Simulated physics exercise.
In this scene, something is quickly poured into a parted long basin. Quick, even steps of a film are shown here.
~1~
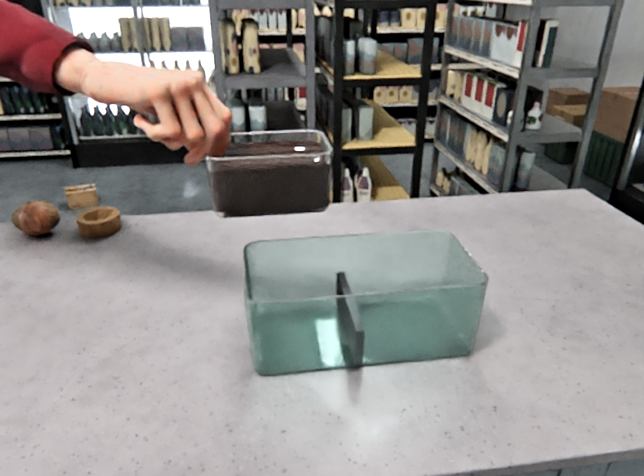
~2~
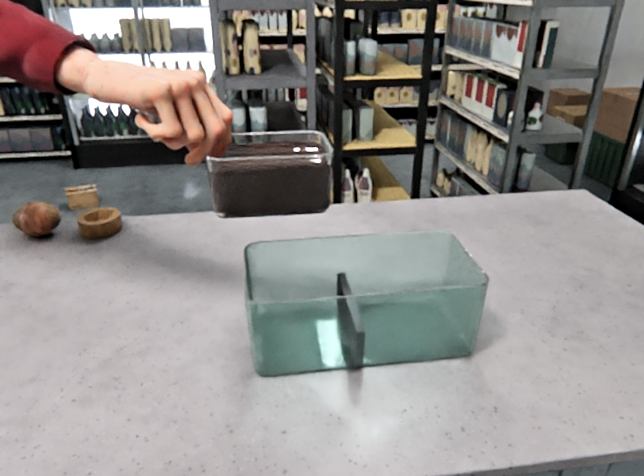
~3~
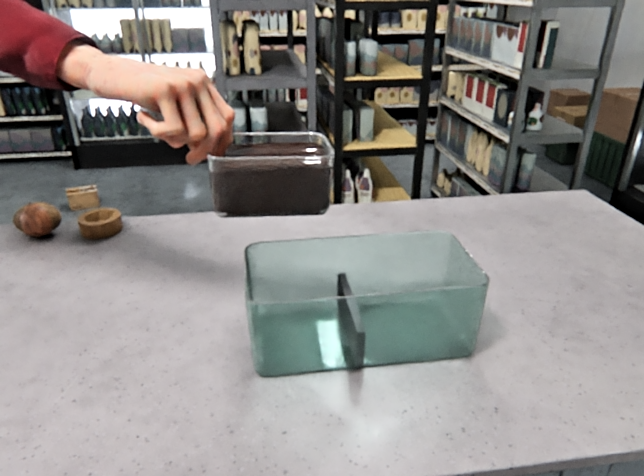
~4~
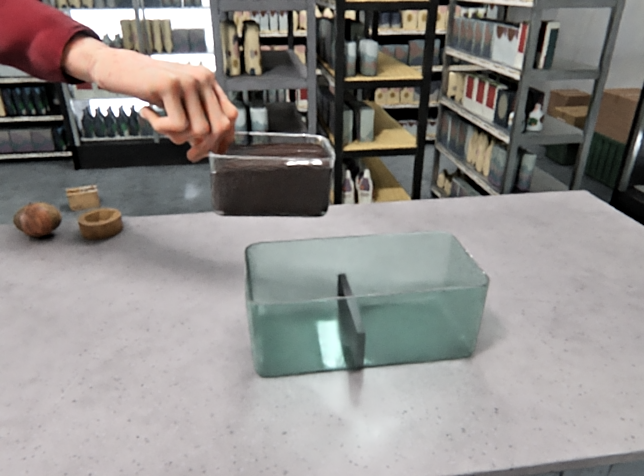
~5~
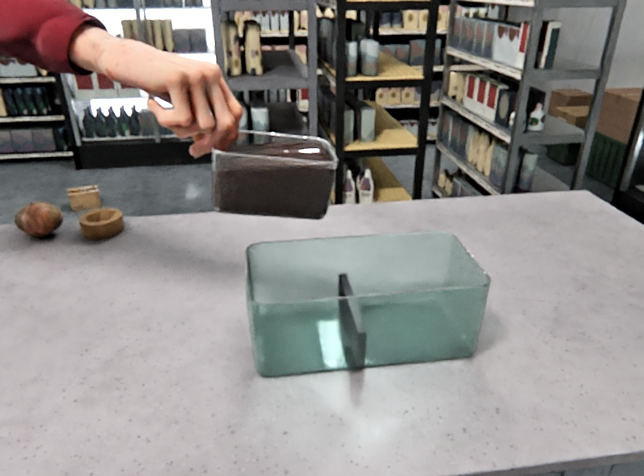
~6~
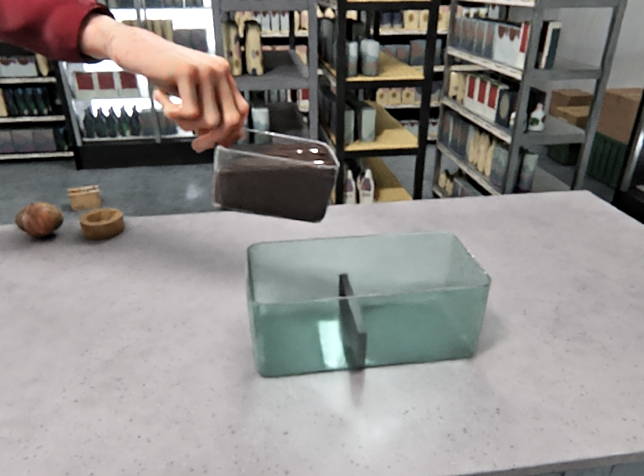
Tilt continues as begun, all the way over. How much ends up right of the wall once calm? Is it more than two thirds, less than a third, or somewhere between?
Most likely the right of the wall will hold upwards of two thirds.
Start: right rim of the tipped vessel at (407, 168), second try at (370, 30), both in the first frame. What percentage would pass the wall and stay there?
95 %, then 90 %.
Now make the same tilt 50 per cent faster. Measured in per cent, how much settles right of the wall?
About 80 per cent.
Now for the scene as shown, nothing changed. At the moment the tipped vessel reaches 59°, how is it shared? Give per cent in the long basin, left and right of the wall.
0 per cent left, 20 per cent right.
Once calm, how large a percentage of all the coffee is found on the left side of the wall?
Some 20 parts in a hundred.
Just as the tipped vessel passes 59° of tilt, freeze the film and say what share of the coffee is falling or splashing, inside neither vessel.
Estimated at 30 per cent or so.
A moment on, the tilt is 59° and 51 per cent is still to pour, 1 is left of the wall and 20 right of it.
Next, the tilt is 89° and 13 per cent is still to pour, 5 is left of the wall and 76 right of it.
Then the tilt is 97° and 2 per cent is still to pour, 20 is left of the wall and 77 right of it.
Later the tilt is 97° and 0 per cent is still to pour, 22 is left of the wall and 77 right of it.
In the end 22 per cent lies left of the wall, 77 right of it and 1 outside.
